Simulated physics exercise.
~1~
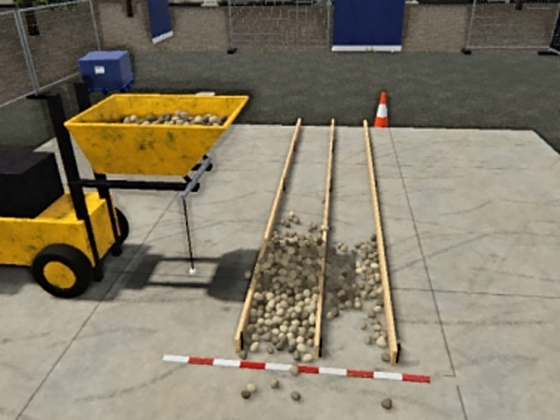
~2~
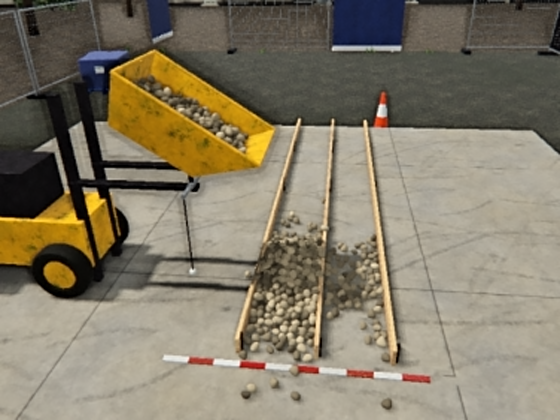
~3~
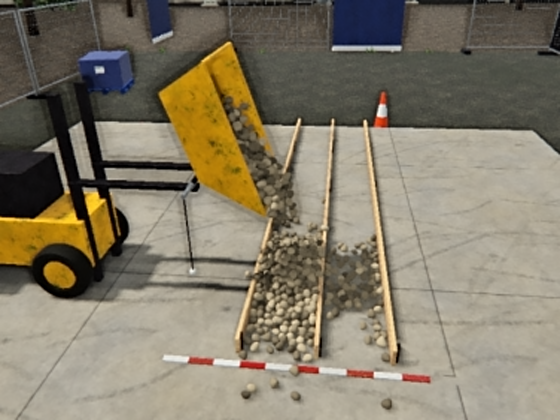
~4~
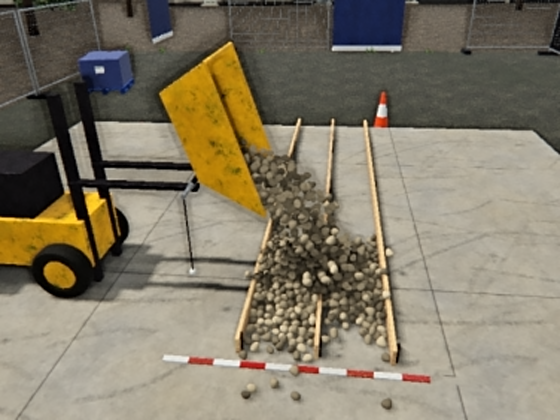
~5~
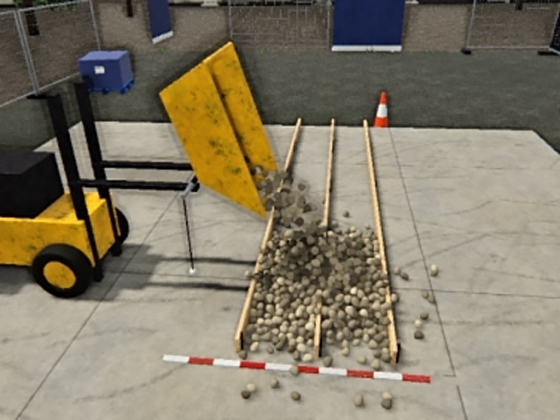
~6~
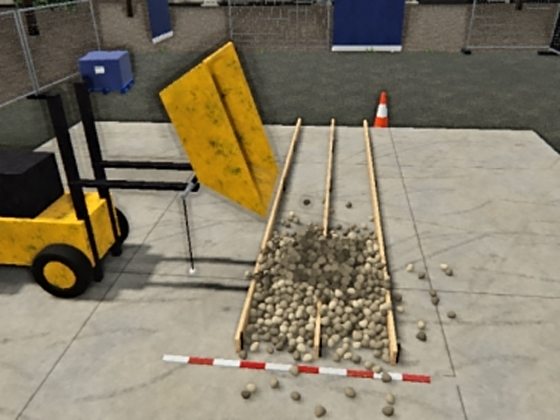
The video shows a yellow forklift tipping a skip of round stones steeply to the right, pouring them onto an earlier pile between three boards. The stones spread across both bays, a few roll beyond the right board, and the skip ends empty, still tilted.
